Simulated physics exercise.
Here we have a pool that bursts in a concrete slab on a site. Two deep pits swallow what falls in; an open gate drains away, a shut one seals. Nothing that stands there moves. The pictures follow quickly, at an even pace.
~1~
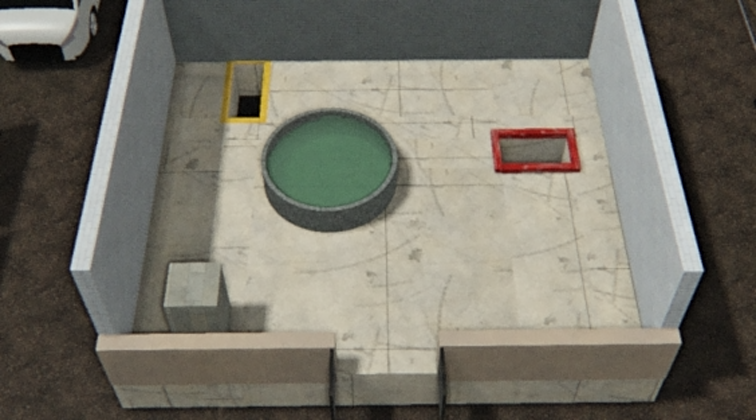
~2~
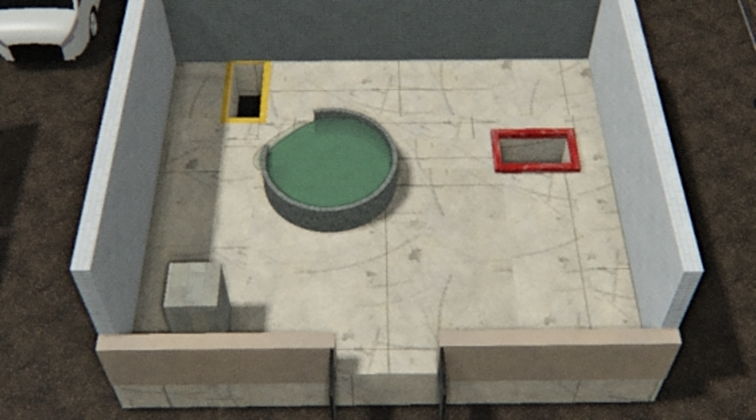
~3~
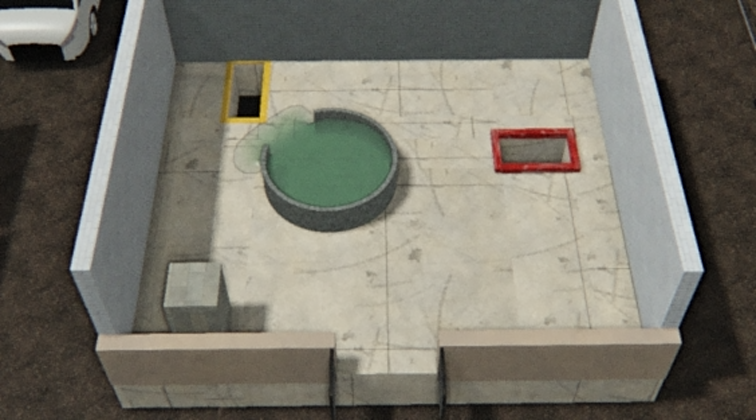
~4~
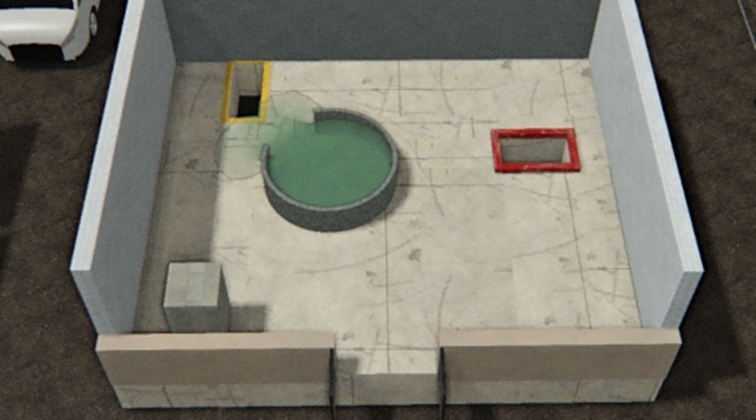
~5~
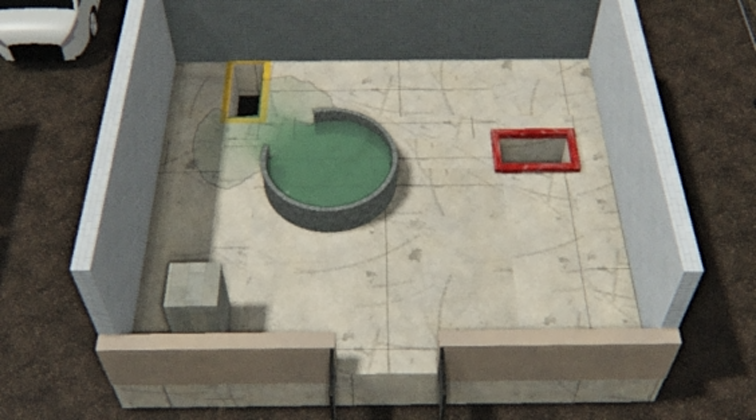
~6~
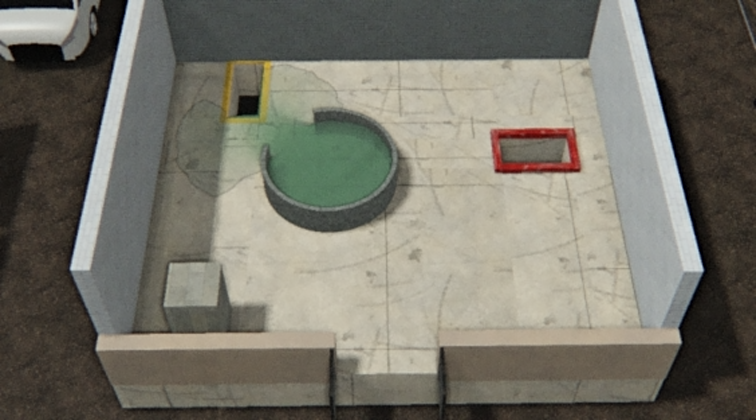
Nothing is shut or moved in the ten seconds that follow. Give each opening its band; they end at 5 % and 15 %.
One by one: The gate takes under 5 %; the red pit takes under 5 %; the yellow pit takes over 15 %.
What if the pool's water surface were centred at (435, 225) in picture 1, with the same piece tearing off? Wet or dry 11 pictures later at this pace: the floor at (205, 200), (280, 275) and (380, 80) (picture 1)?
In turn: Awash, dry, awash.
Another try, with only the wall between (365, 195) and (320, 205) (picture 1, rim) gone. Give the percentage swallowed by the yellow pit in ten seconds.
Parts in a hundred: Yellow 0.
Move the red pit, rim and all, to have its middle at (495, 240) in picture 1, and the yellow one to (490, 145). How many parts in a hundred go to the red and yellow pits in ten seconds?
Per cent: Red 0, yellow 8.
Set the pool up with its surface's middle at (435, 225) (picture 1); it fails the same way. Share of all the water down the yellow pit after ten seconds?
Roughly, in per cent: Yellow 45.
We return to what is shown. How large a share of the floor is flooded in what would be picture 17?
Close to 15 %.
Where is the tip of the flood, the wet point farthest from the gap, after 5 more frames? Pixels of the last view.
I would point to (177, 66).
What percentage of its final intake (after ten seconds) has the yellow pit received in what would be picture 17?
About 30 per cent.
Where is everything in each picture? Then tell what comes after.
The first picture shows still water in the round tank at (329, 161).
In the second picture, the front is at a hidden place, out from the gap on the round tank's far side.
In the third picture, the front is at (299, 109), out from the gap on the round tank's far side.
In the fourth picture, water pours out on the round tank's far side and has run to (297, 96).
In the fifth picture, the front is at (263, 82), out from the gap on the round tank's far side.
In the sixth picture, water pours out on the round tank's far side and has run to (198, 107).
A moment on, water covers 10 % of the floor; the gate 0 %, the red pit 0 %, the yellow pit 10 %.
Next, water covers 15 % of the floor; the gate 0 %, the red pit 0 %, the yellow pit 19 %.
Then, water covers 25 % of the floor; the gate 0 %, the red pit 0 %, the yellow pit 32 %.
Later, water covers 25 % of the floor; the gate 0 %, the red pit 0 %, the yellow pit 49 %.
In the end, water covers 25 % of the floor; the gate 0 %, the red pit 0 %, the yellow pit 61 %.
